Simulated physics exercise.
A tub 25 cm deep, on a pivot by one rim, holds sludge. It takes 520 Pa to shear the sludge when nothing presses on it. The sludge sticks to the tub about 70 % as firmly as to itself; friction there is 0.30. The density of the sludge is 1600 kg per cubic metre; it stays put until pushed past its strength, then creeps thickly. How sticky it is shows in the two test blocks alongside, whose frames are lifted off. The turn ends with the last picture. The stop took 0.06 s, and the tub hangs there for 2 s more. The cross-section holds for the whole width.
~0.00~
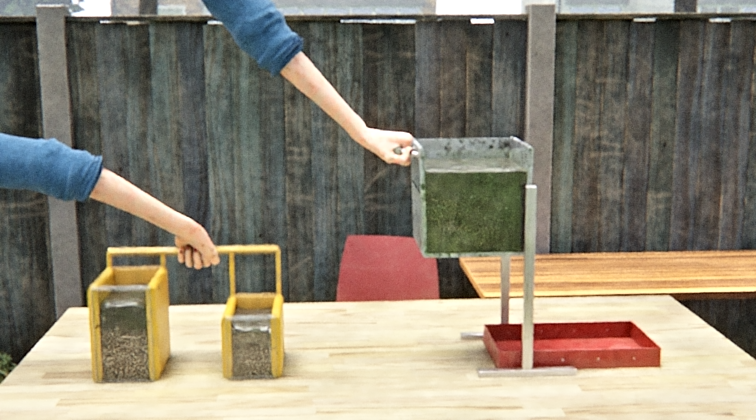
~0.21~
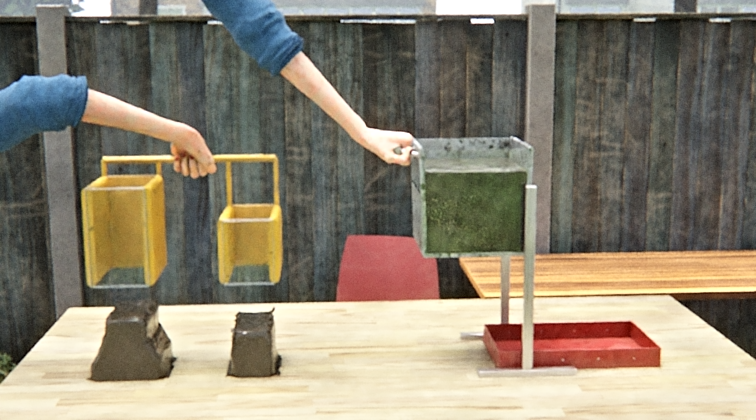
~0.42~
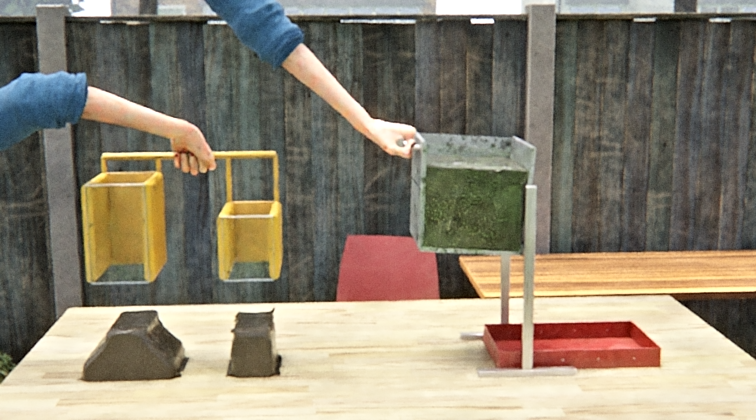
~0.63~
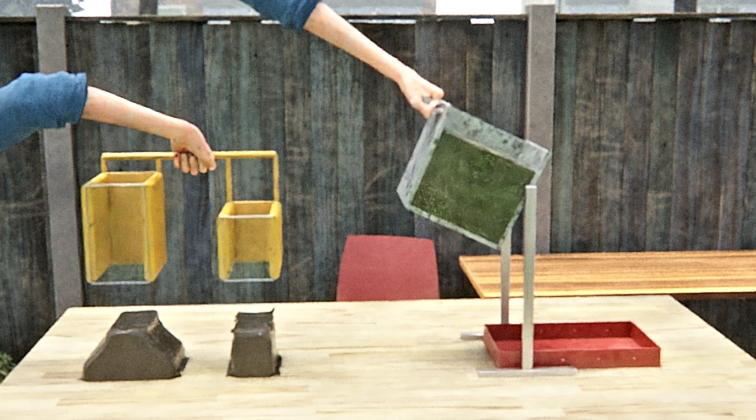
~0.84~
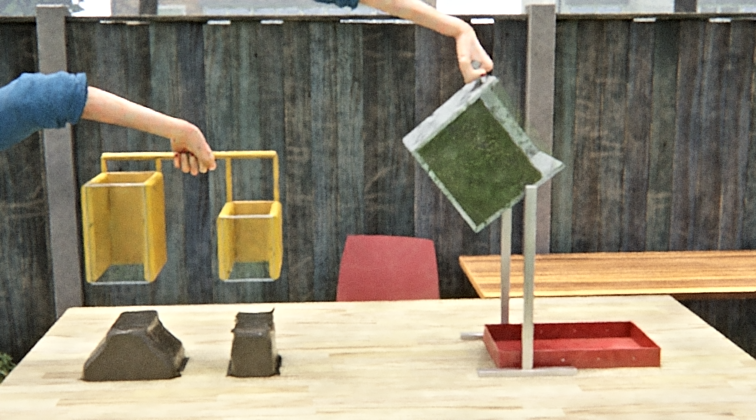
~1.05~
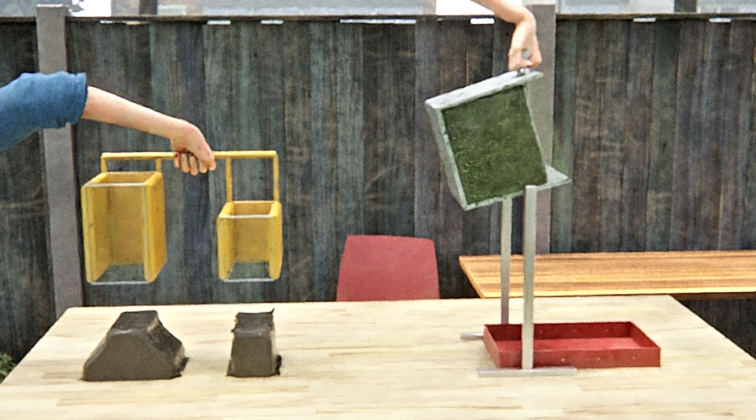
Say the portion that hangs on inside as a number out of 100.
Expect roughly 87 %.
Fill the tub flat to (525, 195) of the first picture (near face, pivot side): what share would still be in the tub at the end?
In that case some 100 per cent.
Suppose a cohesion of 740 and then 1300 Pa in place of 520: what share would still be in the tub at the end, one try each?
In turn about 100 %, 100 %.
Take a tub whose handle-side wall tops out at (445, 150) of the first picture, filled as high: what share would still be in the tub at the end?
In that case some 100 per cent.
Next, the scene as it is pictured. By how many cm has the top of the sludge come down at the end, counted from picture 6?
Roughly 6 cm.
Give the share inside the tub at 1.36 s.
Some 95 per cent.
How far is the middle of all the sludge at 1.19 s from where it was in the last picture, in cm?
Some 2 cm.
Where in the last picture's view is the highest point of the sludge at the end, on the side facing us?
Around (478, 116).
By 1.19 s, the tub is at 74 degrees and holds 100 %.
By 1.36 s, the tub is at 74 degrees and holds 95 %.
By 1.53 s, the tub is at 74 degrees and holds 91 %.
By 1.70 s, the tub is at 74 degrees and holds 88 %.
By 3.05 s, at the end, the tub is at 74 degrees and holds 87 %.
